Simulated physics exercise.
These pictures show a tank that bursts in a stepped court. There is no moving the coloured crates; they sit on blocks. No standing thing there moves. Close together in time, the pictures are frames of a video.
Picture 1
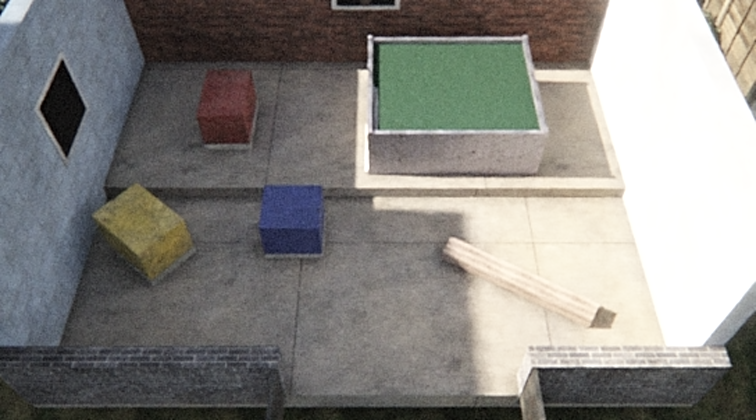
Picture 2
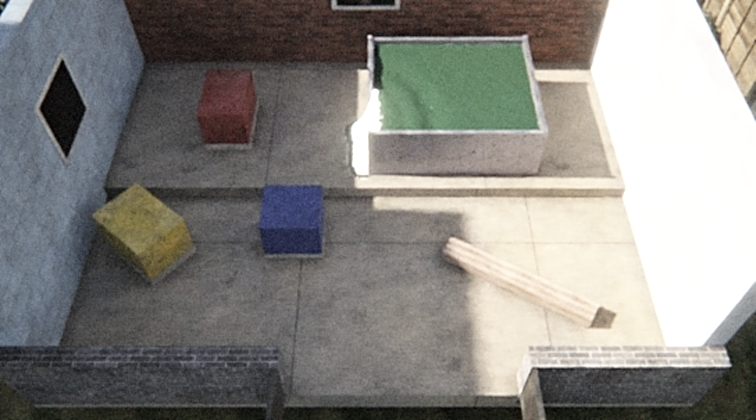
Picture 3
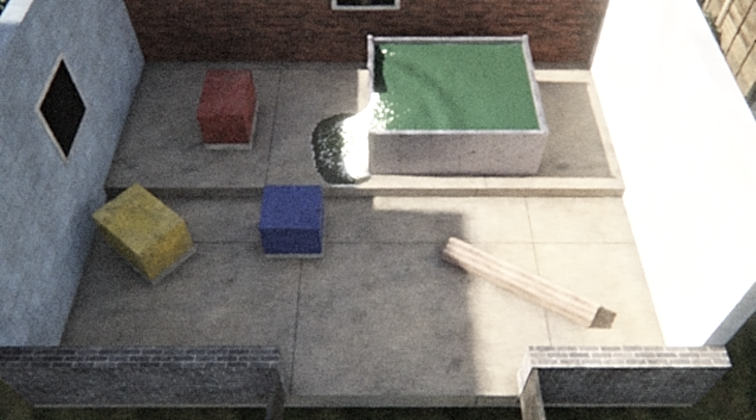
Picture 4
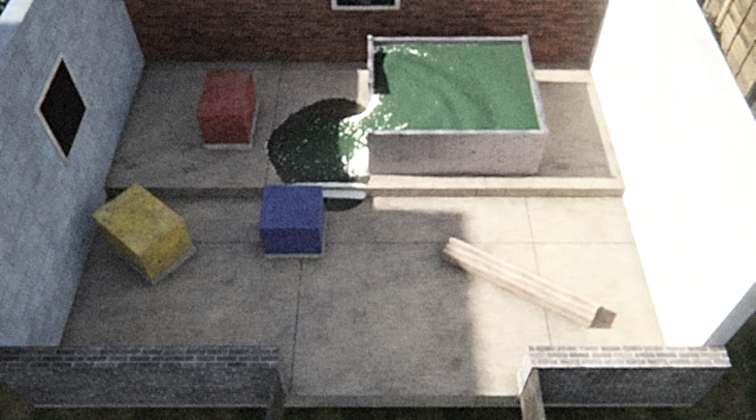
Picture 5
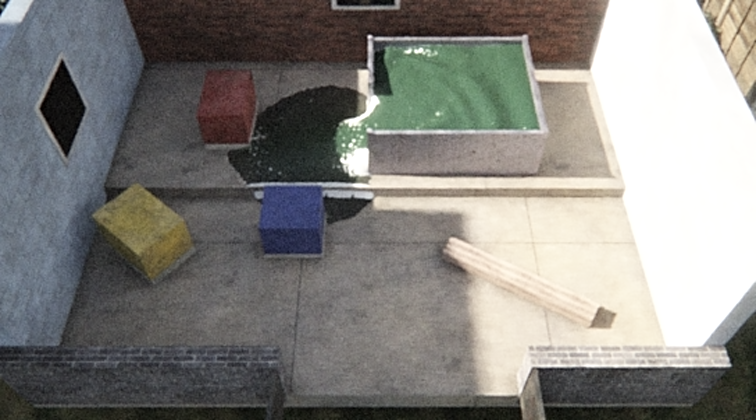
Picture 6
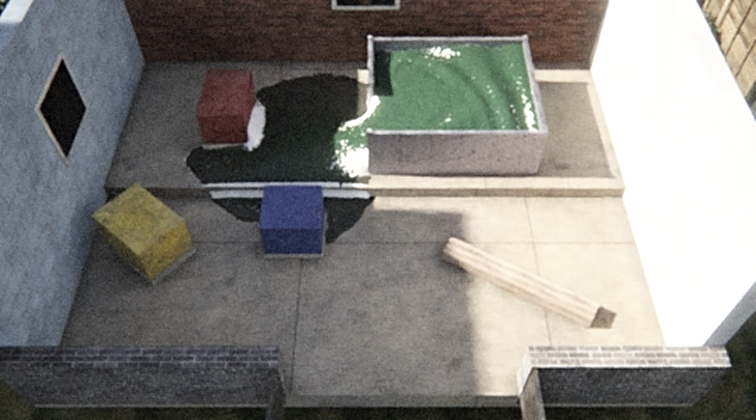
In a walled, stepped court with red, blue and yellow crates, a raised tank of green liquid sits still at first. Liquid then pours from its left side and spreads leftward over the upper level, spilling down the step around the blue crate and reaching the red one, while the crates stay put.
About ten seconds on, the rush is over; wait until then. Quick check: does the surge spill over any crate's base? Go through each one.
Result: Red crate wet, blue crate wet, yellow crate wet.
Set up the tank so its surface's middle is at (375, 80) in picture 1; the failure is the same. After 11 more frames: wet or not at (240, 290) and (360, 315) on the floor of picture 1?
Submerged, then untouched.
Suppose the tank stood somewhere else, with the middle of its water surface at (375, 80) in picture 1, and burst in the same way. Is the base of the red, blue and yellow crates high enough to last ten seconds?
Well, the red crate gets swamped, while the blue crate gets swamped and the yellow crate gets swamped.
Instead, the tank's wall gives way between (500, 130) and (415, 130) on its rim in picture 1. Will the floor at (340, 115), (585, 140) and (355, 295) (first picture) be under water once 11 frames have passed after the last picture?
Well, the first one's left untouched, the second's left untouched, and the third's sodden.
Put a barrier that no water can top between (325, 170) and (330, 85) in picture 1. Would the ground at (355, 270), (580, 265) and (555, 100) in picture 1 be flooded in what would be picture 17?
Taking the three spots in order: Soaked, spared, spared.
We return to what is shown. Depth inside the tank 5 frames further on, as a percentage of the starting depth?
My best guess is about 74 per cent.
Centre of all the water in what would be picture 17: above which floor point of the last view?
The centre of mass sits at about (358, 138).
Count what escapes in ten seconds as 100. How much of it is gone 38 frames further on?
About 35 per cent.
A moment on, water covers 25 % of the floor; the red crate water round its plinth, the blue crate water round its plinth, the yellow crate water round its plinth.
Next, water covers 35 % of the floor; the red crate water round its plinth, the blue crate water round its plinth, the yellow crate water round its plinth.
Then, water covers 55 % of the floor; the red crate water round its plinth, the blue crate water round its plinth, the yellow crate water round its plinth.
Later, water covers 75 % of the floor; the red crate water round its plinth, the blue crate water round its plinth, the yellow crate water round its plinth.
In the end, water covers 95 % of the floor; the red crate was topped, the blue crate was topped, the yellow crate was topped.
